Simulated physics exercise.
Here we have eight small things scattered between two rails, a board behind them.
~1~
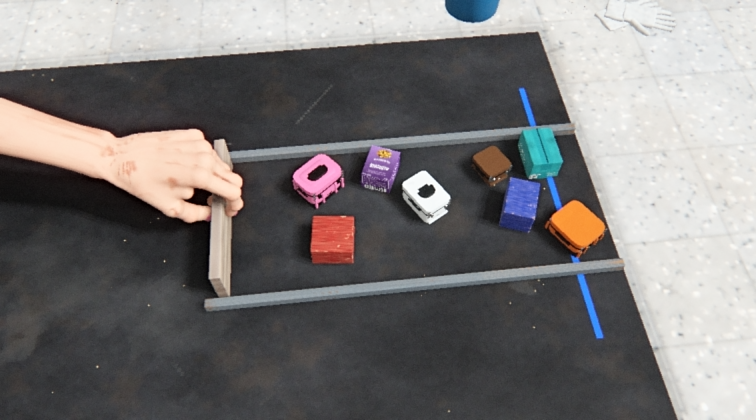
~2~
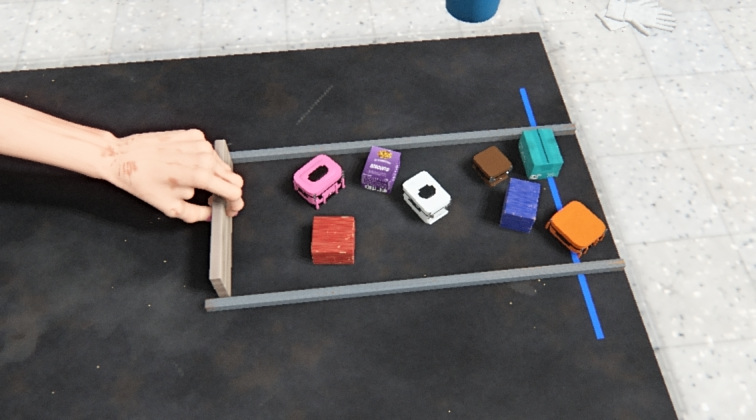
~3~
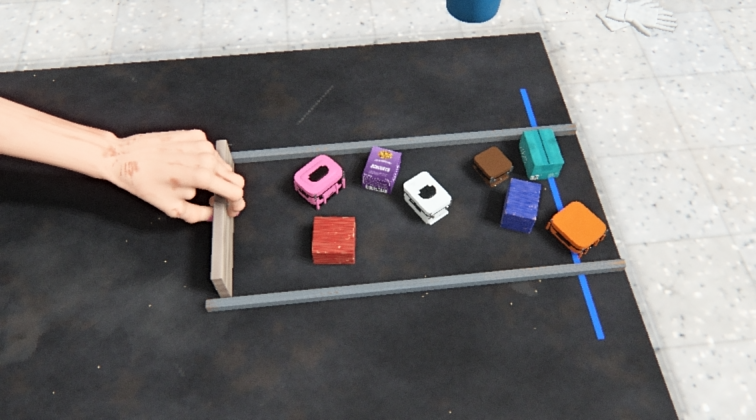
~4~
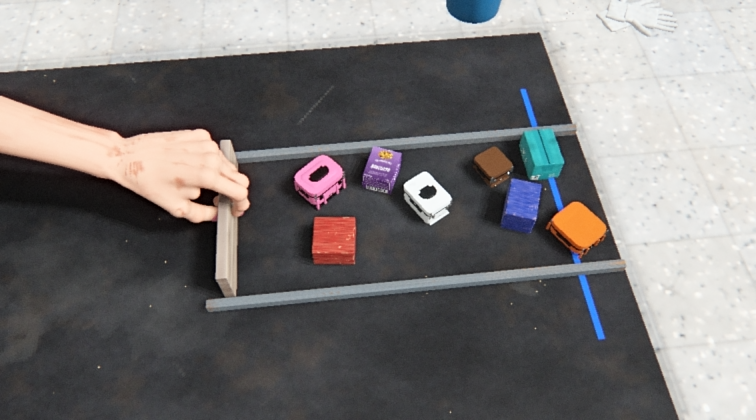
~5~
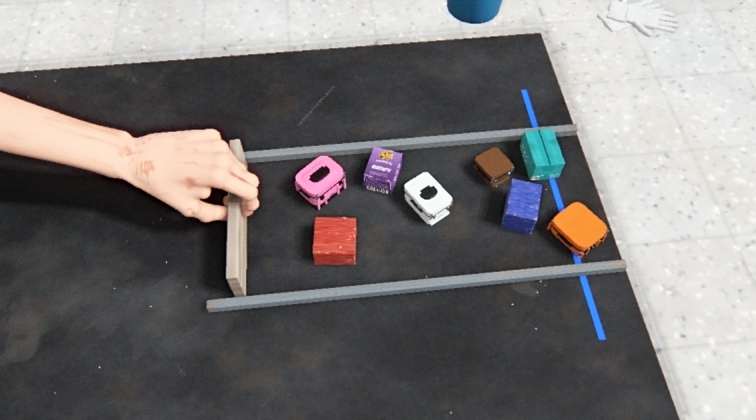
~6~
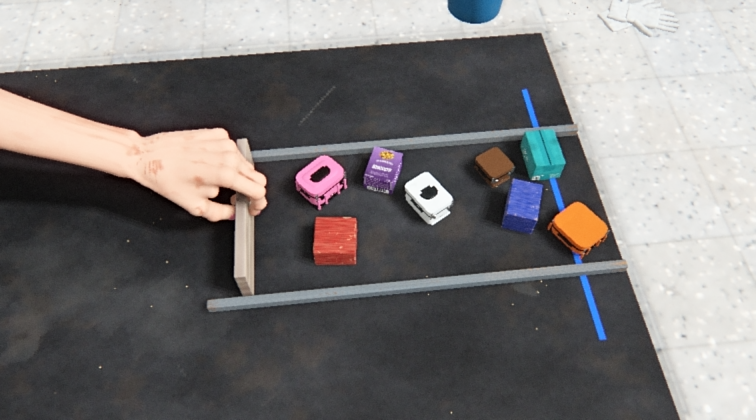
Hand sliding a board slightly right between two rails on a dark table, while small coloured boxes and cases stay still.
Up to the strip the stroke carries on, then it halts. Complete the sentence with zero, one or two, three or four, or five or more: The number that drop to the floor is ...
The number that drop to the floor is five or more.
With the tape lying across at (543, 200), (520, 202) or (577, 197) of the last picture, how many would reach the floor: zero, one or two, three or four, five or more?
So, taking them in turn, I'd give 3 or 4; just one or two; at least five.
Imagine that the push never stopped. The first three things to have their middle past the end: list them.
It's the turquoise box, followed by the orange case, with the brown case after.
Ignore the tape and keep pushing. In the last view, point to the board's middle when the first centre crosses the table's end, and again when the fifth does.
At the first moment about (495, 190), at the next about (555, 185).
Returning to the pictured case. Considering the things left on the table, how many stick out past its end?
Counting them gives 1.
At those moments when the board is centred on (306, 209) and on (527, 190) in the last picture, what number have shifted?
The number moved is 1 and then 8.
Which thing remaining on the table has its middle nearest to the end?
The white case finishes closest.
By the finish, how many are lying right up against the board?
Contact count: 2.
Soon after, none off yet; orange case at rest near (578, 231); turquoise box at rest near (542, 155); blue block at rest near (522, 206).
Then, none off yet; orange case at rest near (578, 231); turquoise box moving near (546, 155); blue block at rest near (522, 206).
Further on, none off yet; orange case moved about its own width near (608, 234); turquoise box tipped well over near (611, 167); blue block moved about its own width near (584, 204).
At rest, the number that fall off is five or more; fallen, purple box, brown case, blue block, turquoise box and orange case.
